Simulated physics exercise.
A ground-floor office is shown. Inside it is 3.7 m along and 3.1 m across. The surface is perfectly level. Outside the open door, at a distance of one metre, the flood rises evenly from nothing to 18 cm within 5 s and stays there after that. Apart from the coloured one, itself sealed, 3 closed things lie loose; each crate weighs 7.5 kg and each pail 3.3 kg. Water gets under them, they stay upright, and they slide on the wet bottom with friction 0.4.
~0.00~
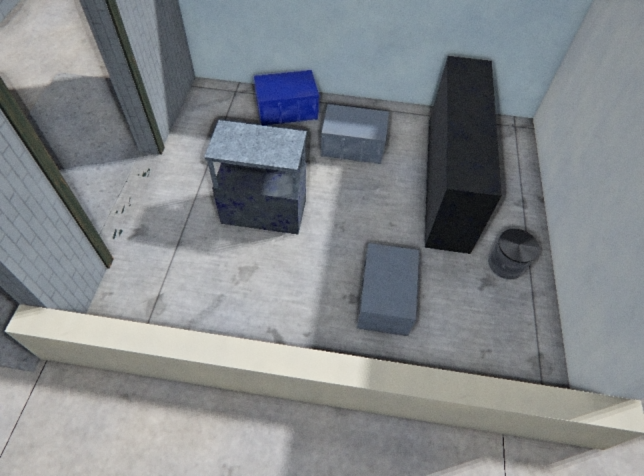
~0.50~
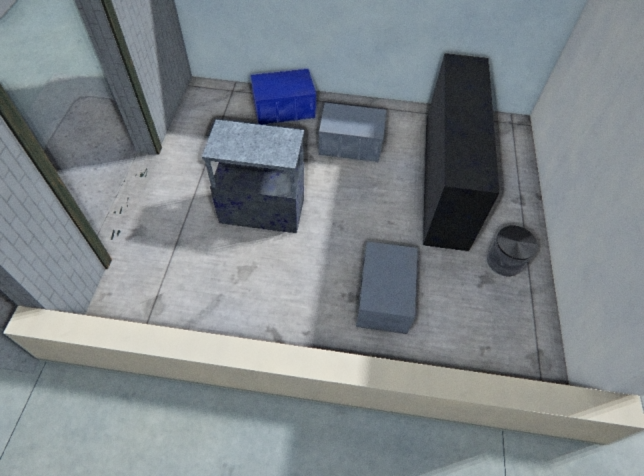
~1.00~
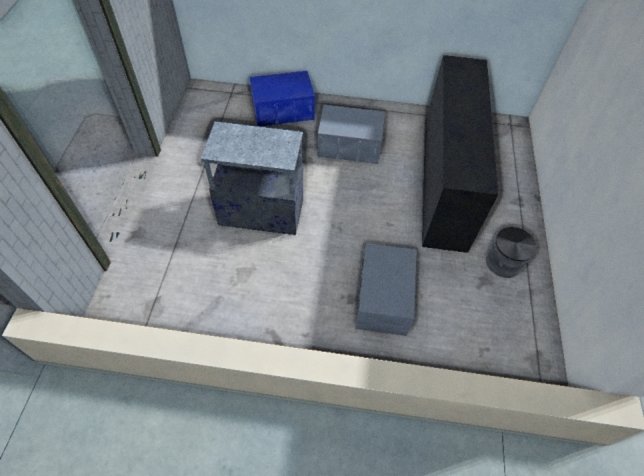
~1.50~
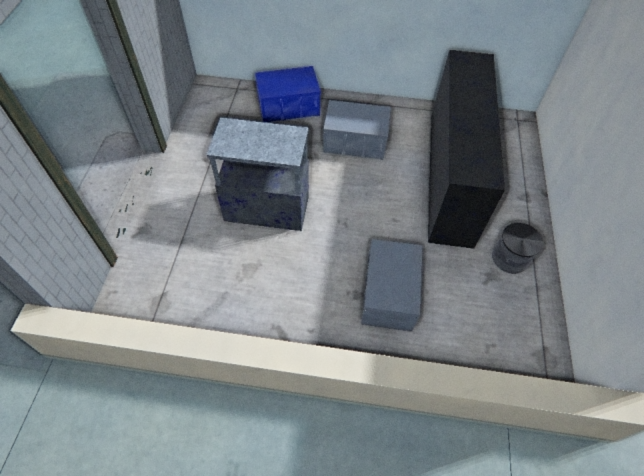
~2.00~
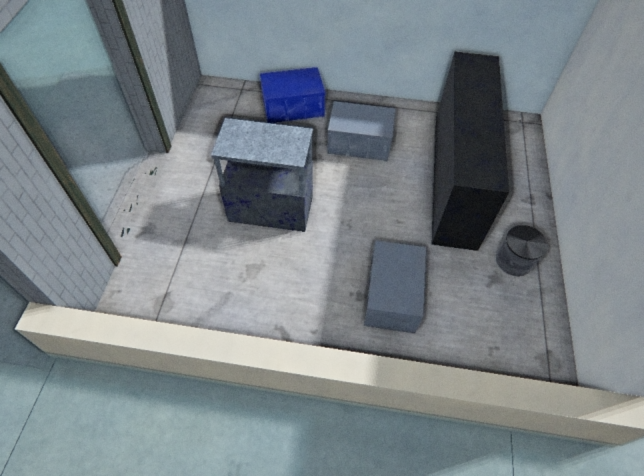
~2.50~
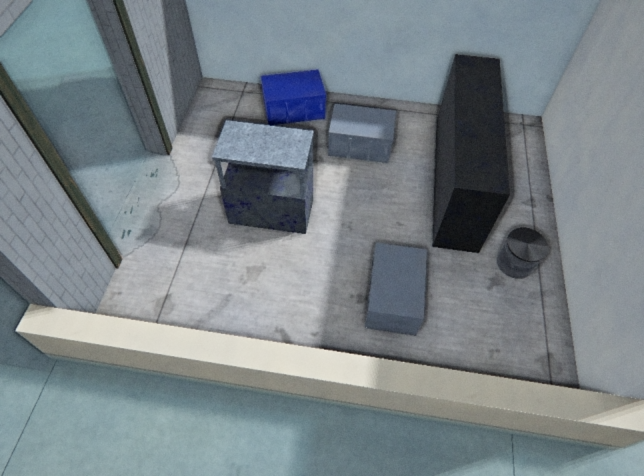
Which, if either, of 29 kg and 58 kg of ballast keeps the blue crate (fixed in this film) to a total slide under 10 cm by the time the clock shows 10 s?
Final guess: It can do with the lighter ballast.
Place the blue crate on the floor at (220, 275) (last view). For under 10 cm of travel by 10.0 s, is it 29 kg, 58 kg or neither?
Note: Heavier only OK.
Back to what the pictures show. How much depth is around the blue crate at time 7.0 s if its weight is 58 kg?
About 5 cm.
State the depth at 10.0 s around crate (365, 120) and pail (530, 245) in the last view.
Depths: Near 9 cm, then near 9 cm.
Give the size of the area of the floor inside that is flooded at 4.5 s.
The covered patch comes to about 3.5 m2.
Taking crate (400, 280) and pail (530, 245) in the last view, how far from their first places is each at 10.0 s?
First 150 cm, then 120 cm.
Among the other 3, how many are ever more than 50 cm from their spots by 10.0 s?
Result: 2.
After 3.5 s the blue crate would be 0 cm from its start with 29 kg and 0 cm from its start with 58 kg; 0 cm of water round it then.
After 4.5 s the blue crate would be 0 cm from its start with 29 kg and 0 cm from its start with 58 kg; 1 cm of water round it then.
After 7.0 s the blue crate would be 0 cm from its start with 29 kg and 0 cm from its start with 58 kg; 5 cm of water round it then.
After 10.0 s the blue crate would be 0 cm from its start with 29 kg and 0 cm from its start with 58 kg; 8 cm of water round it then.
